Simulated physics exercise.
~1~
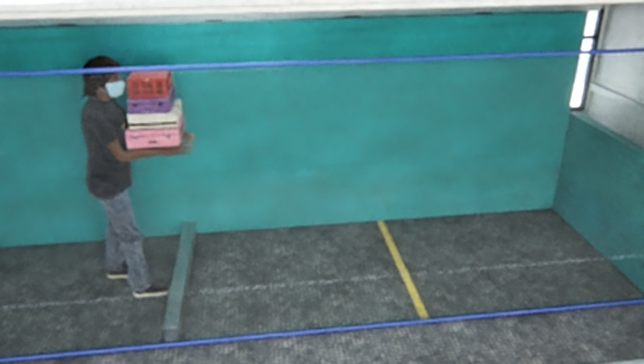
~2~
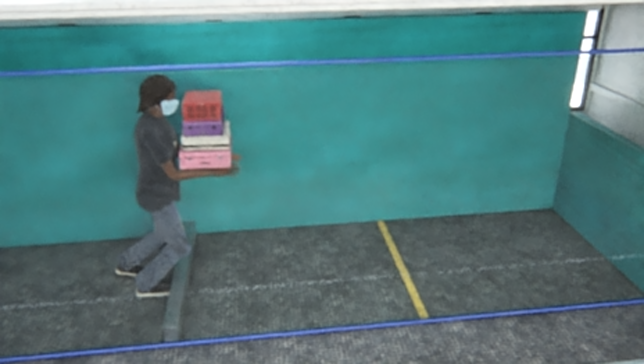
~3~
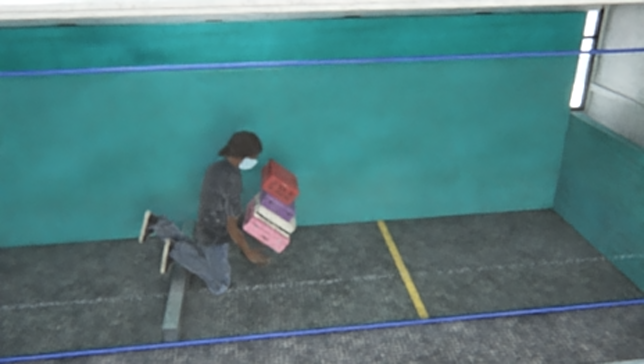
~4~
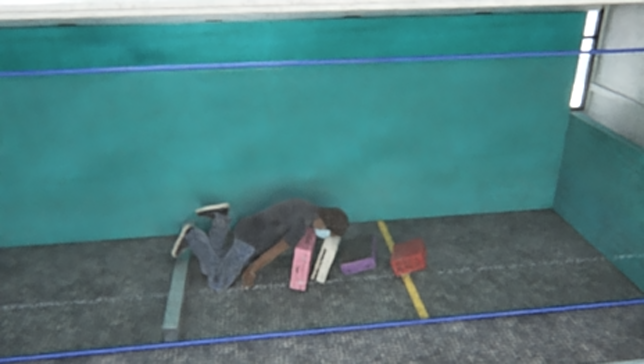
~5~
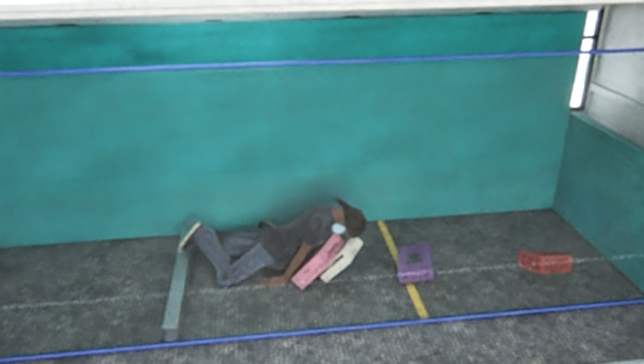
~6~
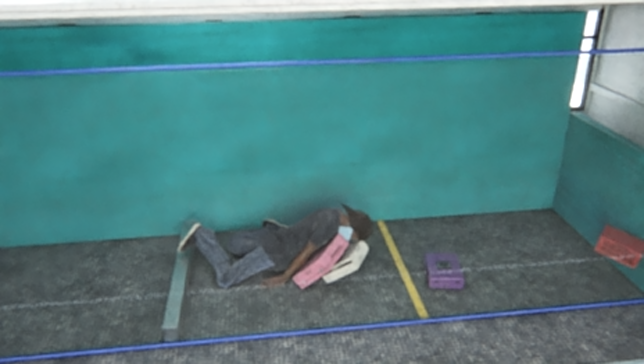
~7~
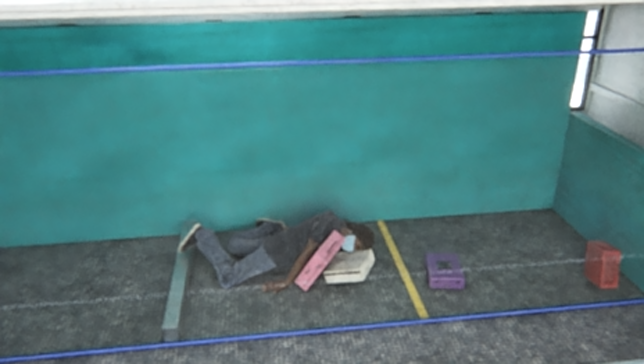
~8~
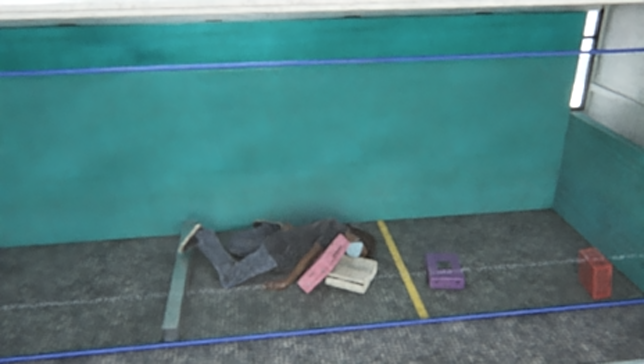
Masked person carrying stacked boxes tripping over a floor rail and falling flat, purple and red boxes sliding past the yellow line.
